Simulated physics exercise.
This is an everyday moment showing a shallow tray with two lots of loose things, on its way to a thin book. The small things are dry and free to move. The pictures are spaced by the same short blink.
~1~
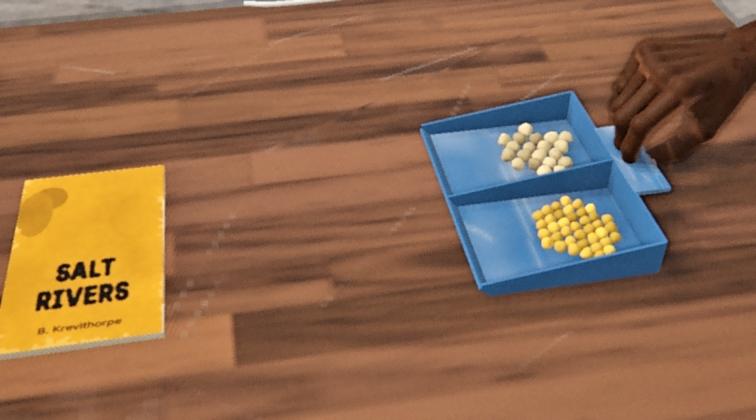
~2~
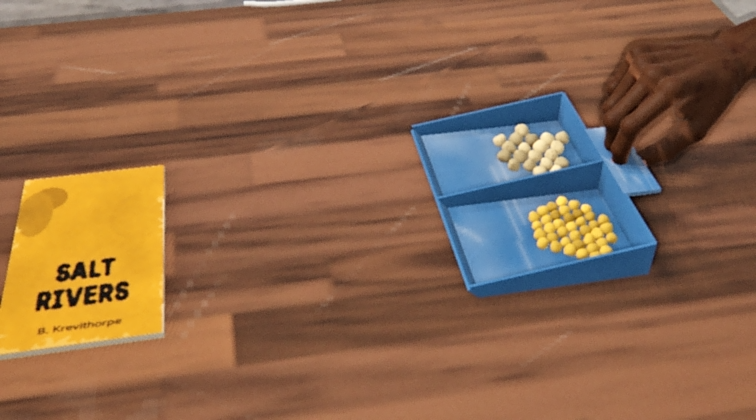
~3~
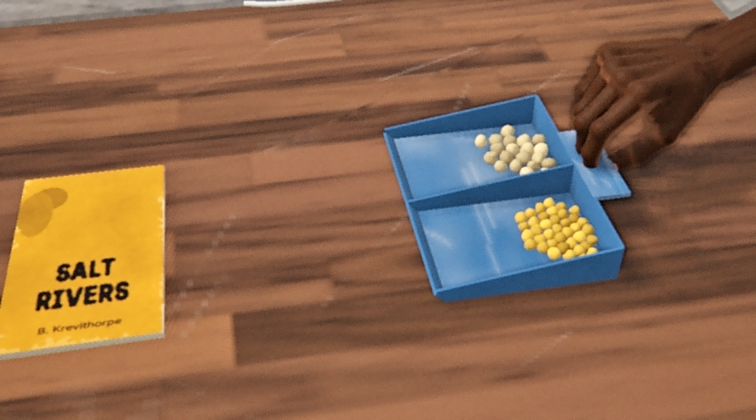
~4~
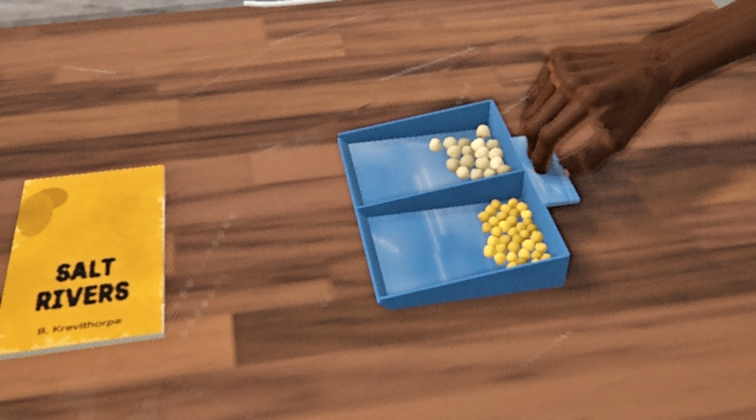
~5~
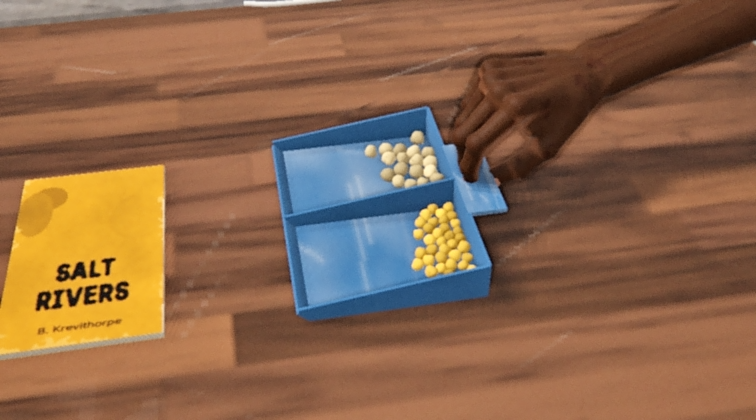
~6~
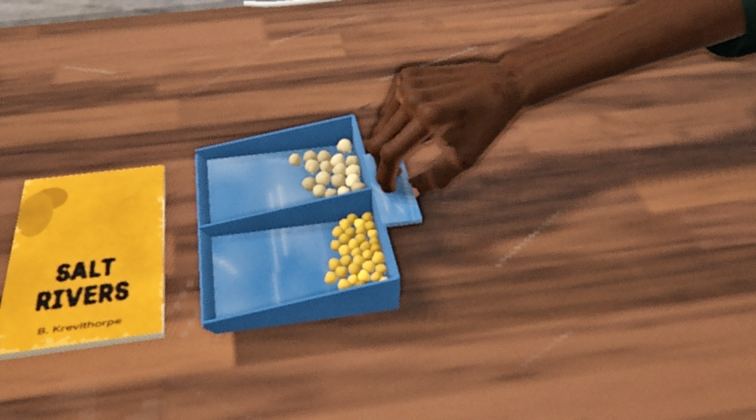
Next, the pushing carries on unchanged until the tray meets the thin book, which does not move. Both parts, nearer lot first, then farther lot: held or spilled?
Nearer lot: Partly spilled; farther lot: Partly spilled.
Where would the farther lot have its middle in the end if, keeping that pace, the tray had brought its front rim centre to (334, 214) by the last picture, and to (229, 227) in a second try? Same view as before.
One: (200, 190). Two: (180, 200).
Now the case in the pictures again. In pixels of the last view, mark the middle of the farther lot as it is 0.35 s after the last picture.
Around (174, 189).
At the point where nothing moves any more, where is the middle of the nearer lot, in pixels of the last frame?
About (177, 285).
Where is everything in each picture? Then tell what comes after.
In the first picture, front rim at (447, 200), at rest; thin book at (83, 294); nearer lot at (576, 227), some puffed corn balls; farther lot at (540, 155), a few macadamia nuts.
In the second picture, front rim at (437, 202), hardly any of the way covered; farther lot at (536, 156).
In the third picture, front rim at (407, 205), a small part of the way covered; nearer lot at (557, 229).
In the fourth picture, front rim at (356, 212), about a third of the way covered; farther lot at (482, 154).
In the fifth picture, front rim at (284, 220), about two thirds of the way covered; nearer lot at (445, 250).
In the sixth picture, front rim at (199, 231), most of the way covered; thin book at (83, 294); nearer lot at (360, 261); farther lot at (339, 171).
Then, 0.02 s after the last picture, tray still sliding, front rim near (177, 234); nearer lot all inside; farther lot all inside.
Then, 0.14 s after the last picture, tray stopped at the thin book; nearer lot about a quarter out of the tray; farther lot about a quarter out of the tray.
Then, 0.35 s after the last picture, tray stopped at the thin book; nearer lot about a third out of the tray; farther lot about a third out of the tray.
At rest, tray stopped at the thin book; nearer lot about a third out of the tray; farther lot about a third out of the tray.
